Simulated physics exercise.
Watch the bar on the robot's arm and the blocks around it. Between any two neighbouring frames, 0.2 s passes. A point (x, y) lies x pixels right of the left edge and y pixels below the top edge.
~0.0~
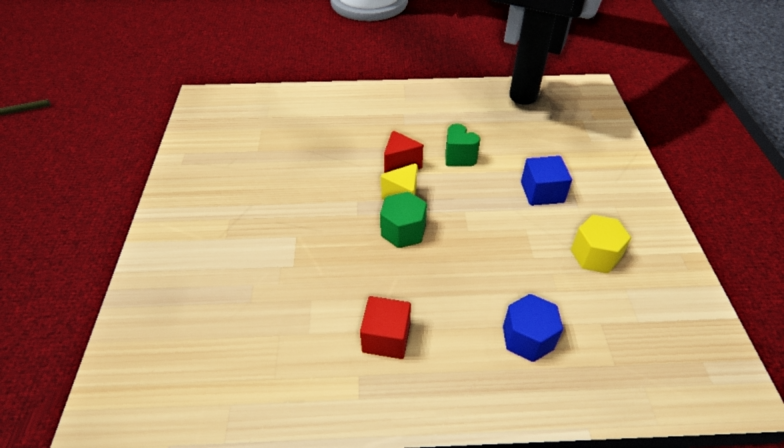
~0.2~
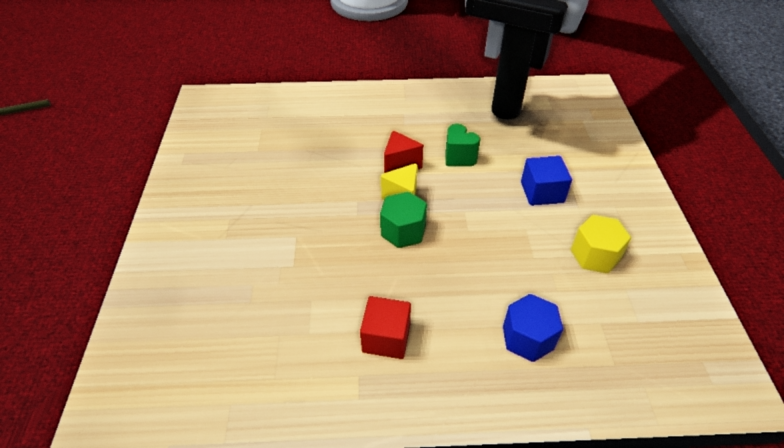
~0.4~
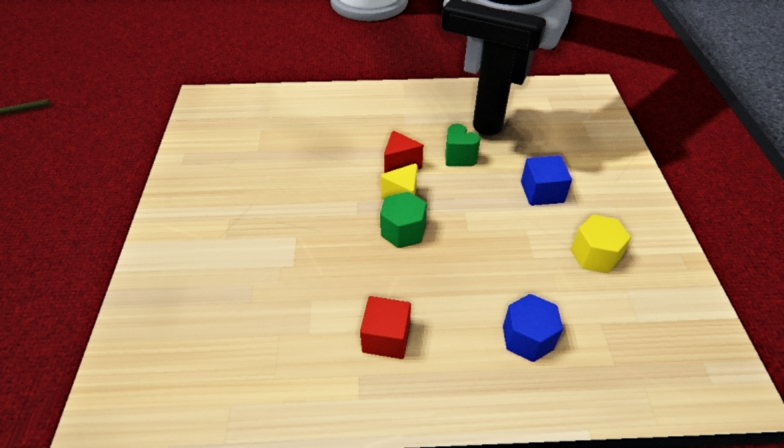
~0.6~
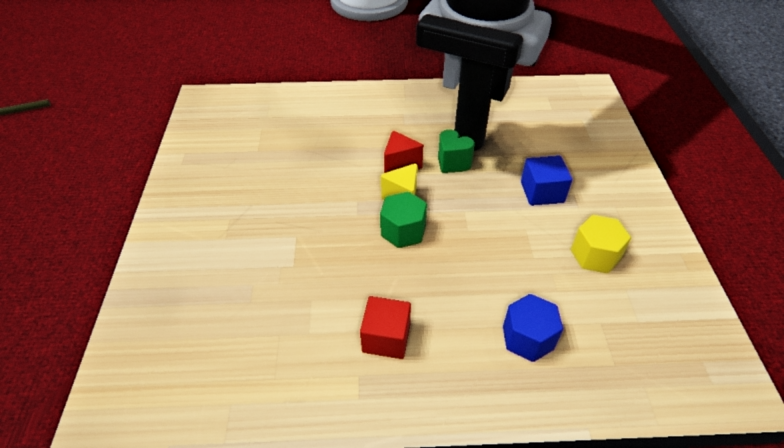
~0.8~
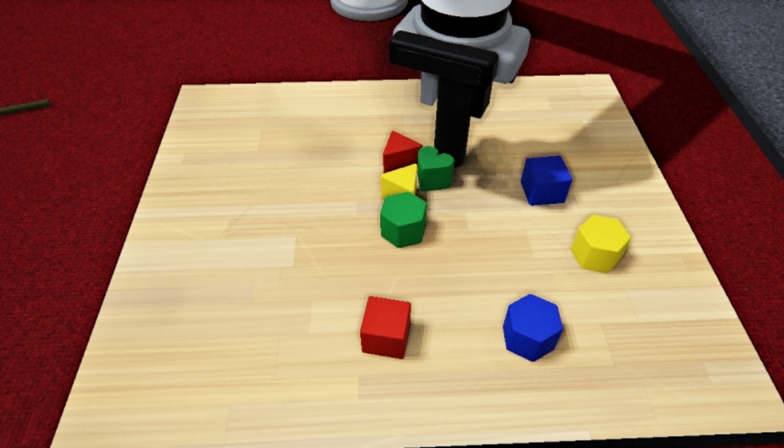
A black bar on a robot's arm moves left and toward the viewer across a wooden board, then pushes the green heart toward the red and yellow three-sided blocks, while the other coloured blocks stay still.
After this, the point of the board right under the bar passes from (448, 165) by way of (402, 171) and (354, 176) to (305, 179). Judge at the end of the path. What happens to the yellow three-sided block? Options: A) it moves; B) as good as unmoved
Choice A: It moves.
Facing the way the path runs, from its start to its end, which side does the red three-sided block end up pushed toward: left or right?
Displaced right.
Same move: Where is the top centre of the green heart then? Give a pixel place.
I think it will end close to (418, 167).
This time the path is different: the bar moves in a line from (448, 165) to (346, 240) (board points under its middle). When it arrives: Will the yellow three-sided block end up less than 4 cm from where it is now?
It seems not.
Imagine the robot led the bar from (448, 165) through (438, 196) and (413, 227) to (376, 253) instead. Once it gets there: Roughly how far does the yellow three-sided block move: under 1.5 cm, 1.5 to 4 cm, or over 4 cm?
Between 1.5 and 4 cm.
The first path, step by step. One third of the way, bar at (402, 165); red three-sided block at (372, 142), turned 50° clockwise; yellow three-sided block at (394, 181), turned 35° anticlockwise; green heart at (418, 167), turned 50° anticlockwise.
Two thirds of the way, bar at (353, 170); red three-sided block at (337, 136), turned 110° clockwise; yellow three-sided block at (394, 181), turned 35° anticlockwise; green heart at (418, 167), turned 50° anticlockwise.
At the end, bar at (304, 173); red three-sided block at (332, 133), turned 135° clockwise; yellow three-sided block at (394, 181), turned 35° anticlockwise; green hexagonal block not moved; green heart at (418, 167), turned 50° anticlockwise.
